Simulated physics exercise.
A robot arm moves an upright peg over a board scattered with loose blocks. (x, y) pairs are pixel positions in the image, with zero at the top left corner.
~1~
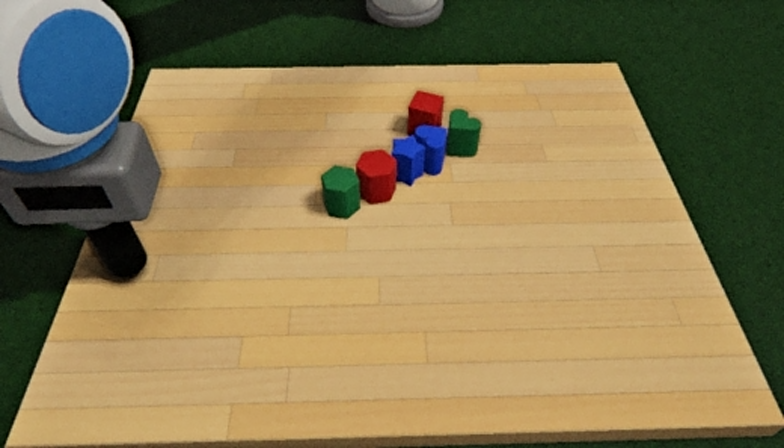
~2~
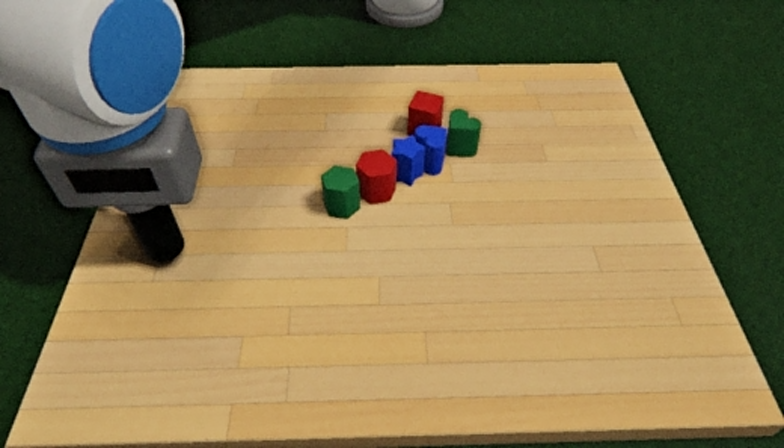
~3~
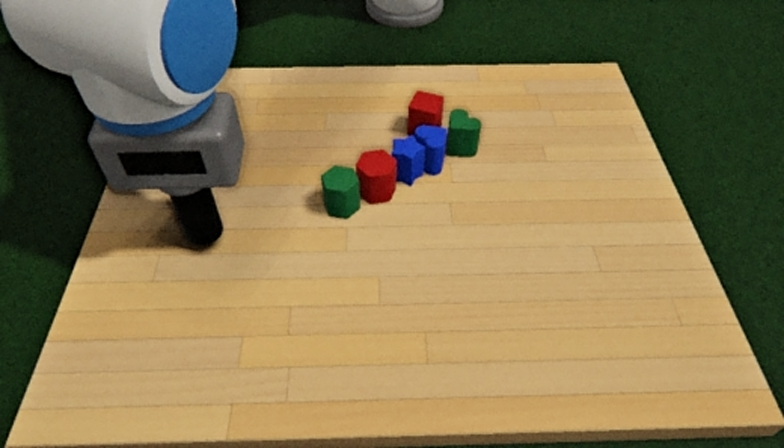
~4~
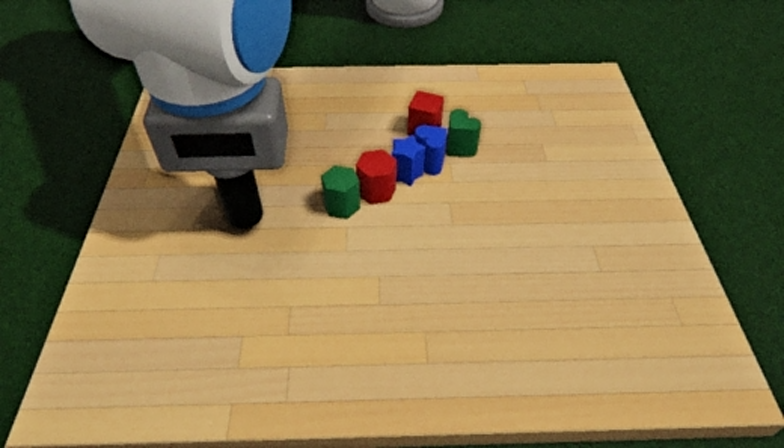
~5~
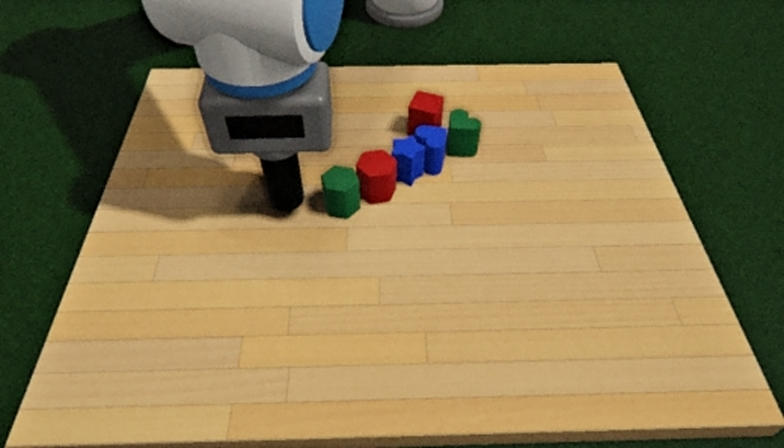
A pale wooden board lies on a dark green surface, seen from above at an angle by a camera that stays still. Red, green and blue blocks sit in a slanting cluster near the board's upper middle, with a white, blue and grey robot arm at the left. The arm carries its upright black peg steadily rightward and slightly up the board, close to the unmoving green hexagonal block.
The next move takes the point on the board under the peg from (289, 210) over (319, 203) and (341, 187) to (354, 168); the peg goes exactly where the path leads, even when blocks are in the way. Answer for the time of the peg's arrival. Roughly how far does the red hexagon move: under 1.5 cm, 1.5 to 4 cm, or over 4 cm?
Movement: Under 1.5 cm.
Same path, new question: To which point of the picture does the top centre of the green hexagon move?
Its top middle is near (362, 181).
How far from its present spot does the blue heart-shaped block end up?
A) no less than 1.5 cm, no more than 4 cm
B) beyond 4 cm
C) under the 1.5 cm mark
The one that fits is C, under the 1.5 cm mark.
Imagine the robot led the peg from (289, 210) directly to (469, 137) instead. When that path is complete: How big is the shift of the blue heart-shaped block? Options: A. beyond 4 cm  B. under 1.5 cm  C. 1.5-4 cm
A (beyond 4 cm)
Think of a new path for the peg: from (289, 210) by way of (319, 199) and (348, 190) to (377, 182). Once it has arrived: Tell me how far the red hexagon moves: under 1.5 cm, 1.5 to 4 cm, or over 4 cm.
It will fall in the middle band, 1.5 to 4 cm.
On the path given first. Halfway along, peg (333, 186); green hexagon (361, 180), turned 40° clockwise; red hexagon (386, 160), turned 15° anticlockwise; blue star-shaped block (411, 143).
At the end, peg (353, 158); green hexagon (362, 181), turned 40° clockwise; red hexagon (388, 160), turned 20° anticlockwise; blue star-shaped block (411, 143); blue heart-shaped block in place.
